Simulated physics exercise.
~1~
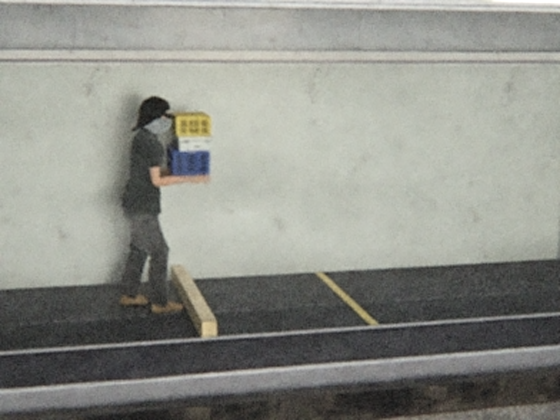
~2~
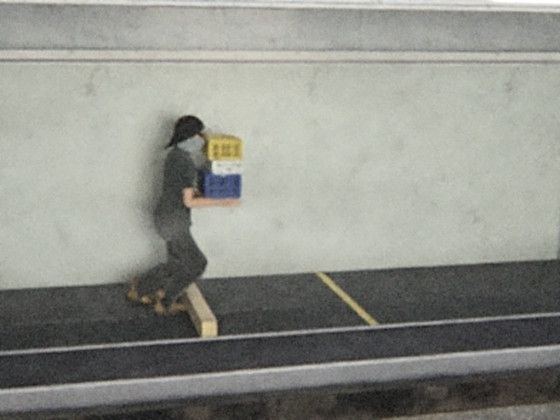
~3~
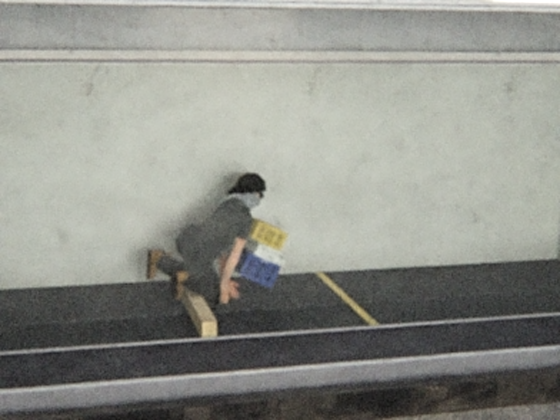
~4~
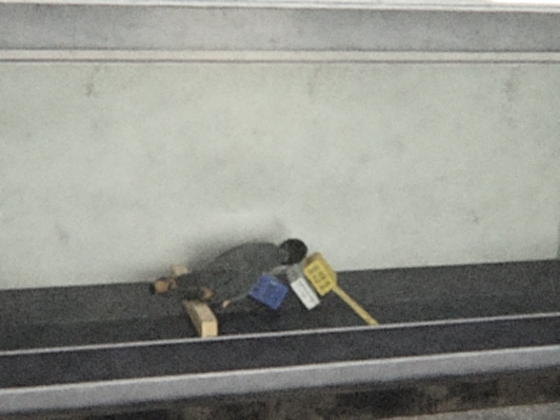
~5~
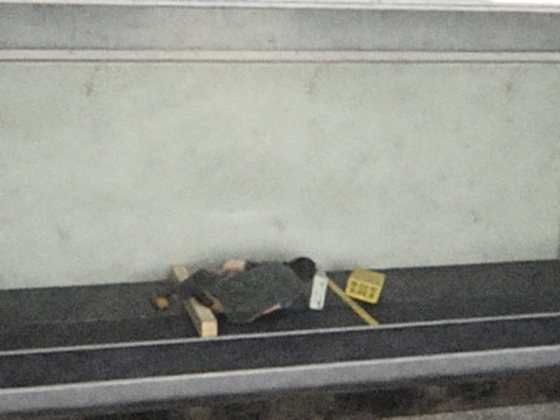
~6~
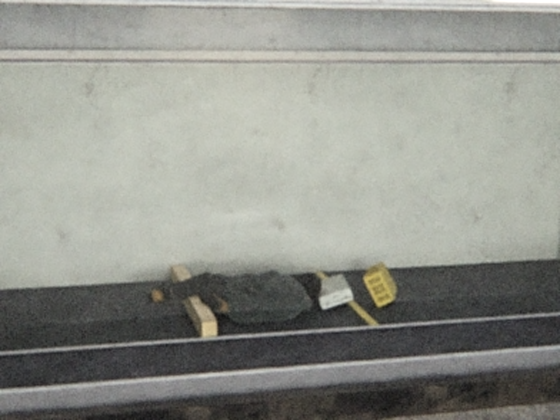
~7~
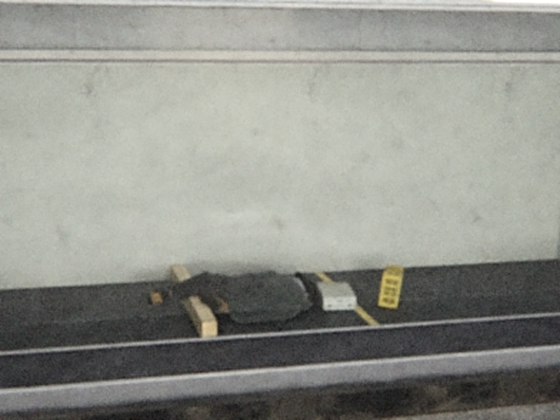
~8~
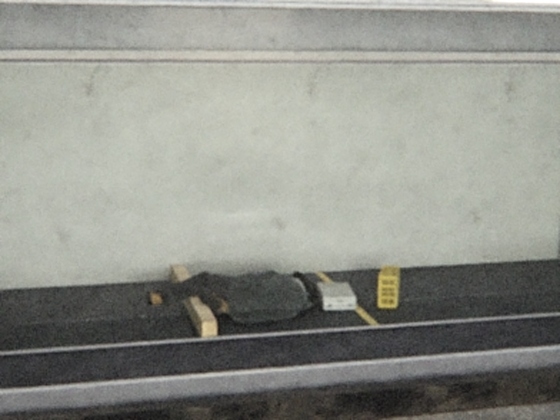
A person carrying stacked crates trips over a low rail and sprawls flat, spilling the load.
